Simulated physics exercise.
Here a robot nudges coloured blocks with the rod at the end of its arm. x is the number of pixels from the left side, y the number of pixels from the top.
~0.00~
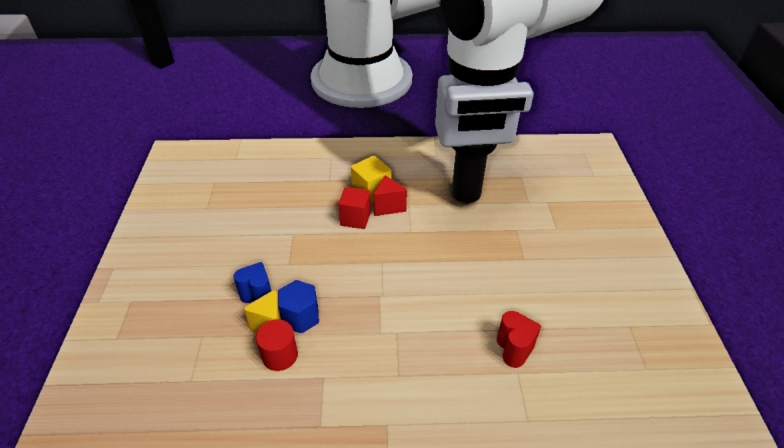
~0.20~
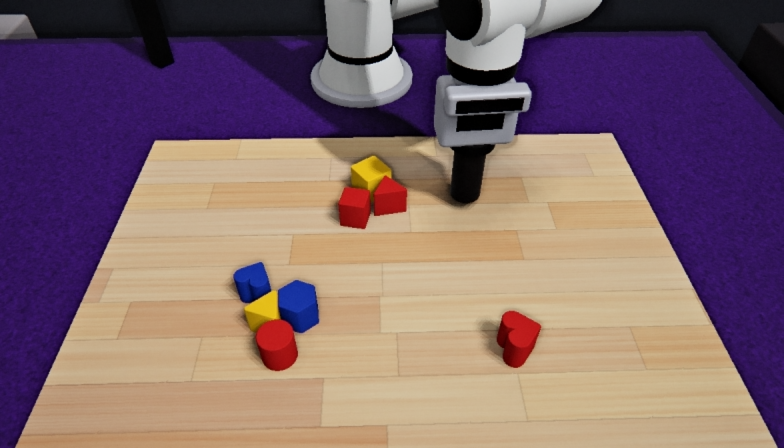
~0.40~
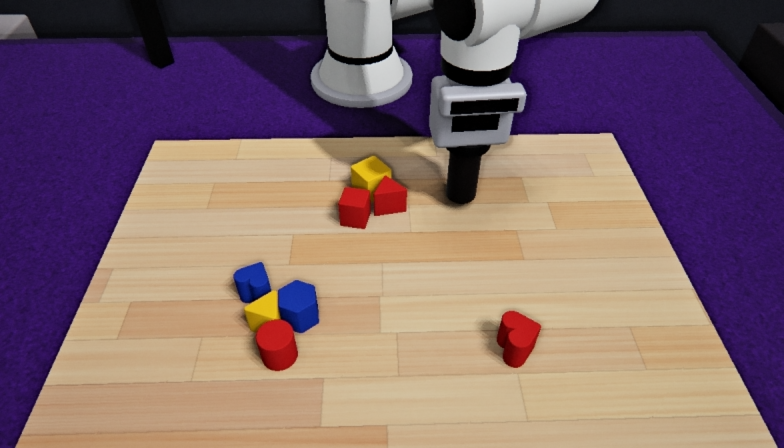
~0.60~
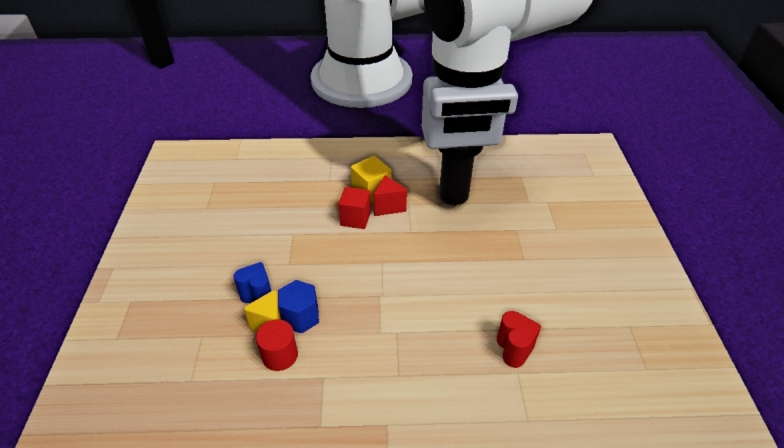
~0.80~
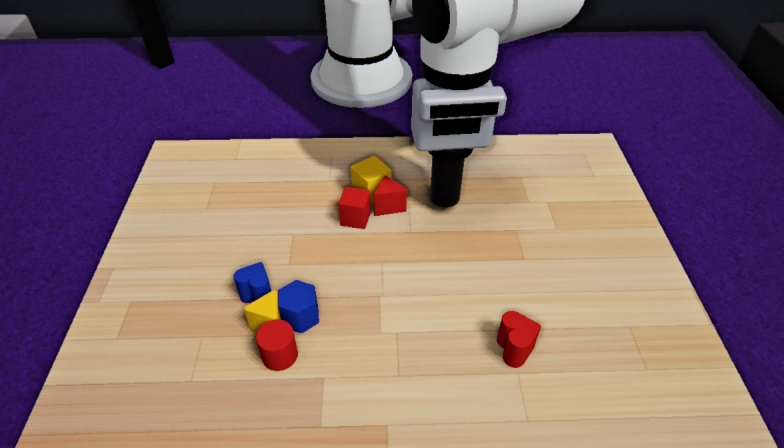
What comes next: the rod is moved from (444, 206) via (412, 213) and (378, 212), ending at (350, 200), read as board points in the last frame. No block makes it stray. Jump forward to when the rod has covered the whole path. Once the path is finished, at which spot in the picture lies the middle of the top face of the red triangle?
Top centre: (327, 169).
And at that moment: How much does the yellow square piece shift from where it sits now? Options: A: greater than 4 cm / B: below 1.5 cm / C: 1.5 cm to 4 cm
C.
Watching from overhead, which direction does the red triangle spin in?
Twists clockwise.
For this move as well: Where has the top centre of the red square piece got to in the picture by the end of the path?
My estimate: (334, 197).
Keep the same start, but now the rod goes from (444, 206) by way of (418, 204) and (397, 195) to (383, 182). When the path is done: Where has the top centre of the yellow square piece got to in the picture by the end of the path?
Roughly at (352, 161).
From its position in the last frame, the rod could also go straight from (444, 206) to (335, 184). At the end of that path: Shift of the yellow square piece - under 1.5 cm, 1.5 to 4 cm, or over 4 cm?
My estimate: Beyond 4 cm.
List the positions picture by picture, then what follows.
Rod's lower end (466, 194); red square piece (354, 197); yellow square piece (371, 168); red triangle (389, 186), in the first frame.
Rod (465, 194); blocks still, in the second frame.
Rod (461, 194); blocks still, in the third frame.
Rod (454, 195); blocks still, in the fourth frame.
Rod (445, 198); red square piece (354, 197); yellow square piece (371, 168); red triangle (389, 186), in the fifth frame.
The first path, step by step. One third of the way, rod (412, 205); red square piece (350, 196), turned 15° anticlockwise; red triangle (380, 185), turned 15° clockwise.
Two thirds of the way, rod (377, 204); red square piece (341, 196), turned 50° anticlockwise; yellow square piece (366, 164), turned 25° clockwise; red triangle (354, 182), turned 65° clockwise.
At the end, rod (349, 192); red square piece (334, 197), turned 65° anticlockwise; yellow square piece (362, 160), turned 55° clockwise; red triangle (327, 169), turned 85° clockwise.
